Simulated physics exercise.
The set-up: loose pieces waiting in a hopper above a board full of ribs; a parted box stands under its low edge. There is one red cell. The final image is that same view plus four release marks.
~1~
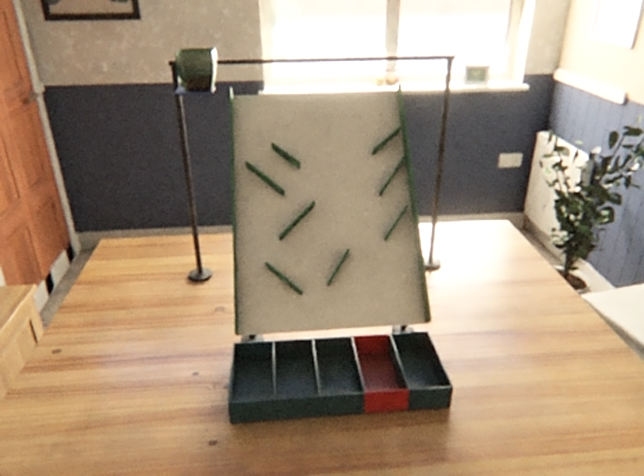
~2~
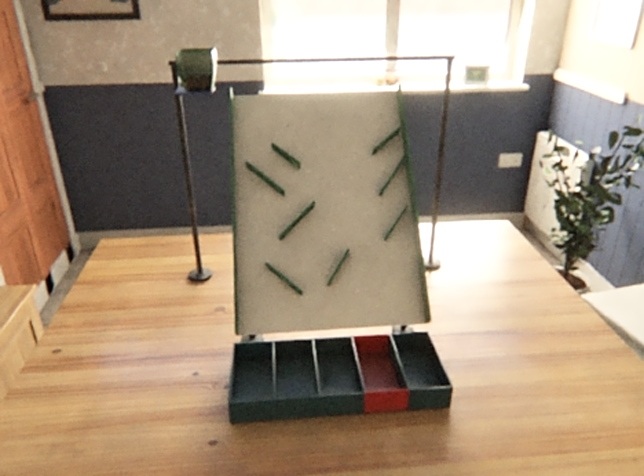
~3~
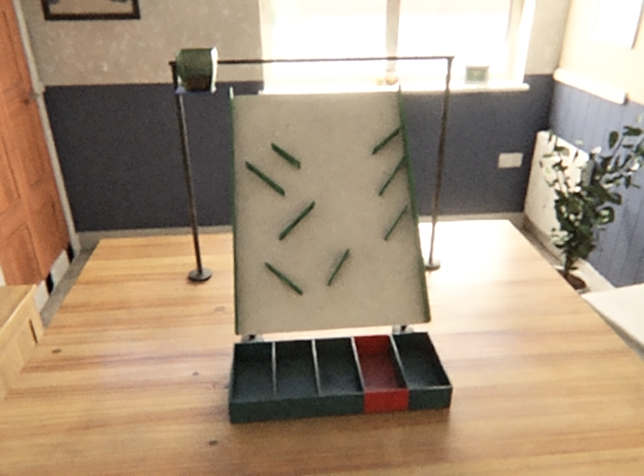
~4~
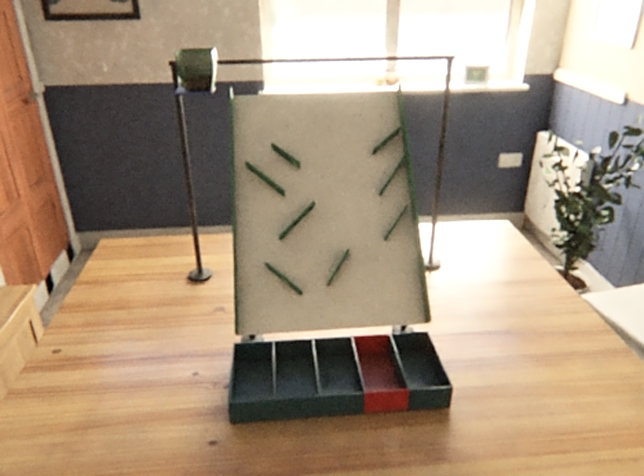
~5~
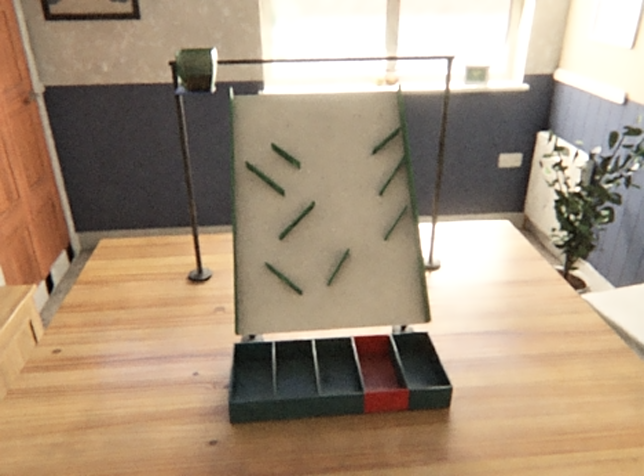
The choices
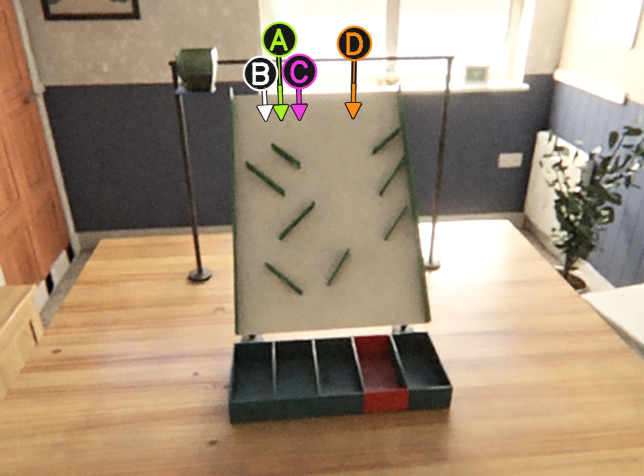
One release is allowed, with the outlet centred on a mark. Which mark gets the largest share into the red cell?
Use mark D.
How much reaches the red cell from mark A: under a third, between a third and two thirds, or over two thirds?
Mark A gives under a third.
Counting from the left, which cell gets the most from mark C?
The second.
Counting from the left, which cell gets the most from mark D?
It is the fourth one.
On the marked copy, mark A meets the board at (281, 114); mark B meets the board at (265, 115); mark C meets the board at (299, 114); mark D meets the board at (353, 112).
With A, a small share in the red cell, the bulk in other cells.
With B, a small share in the red cell, the bulk in other cells.
With C, close to a quarter in the red cell, the bulk in other cells.
With D, close to half in the red cell, close to a third in other cells, a small share outside the box.
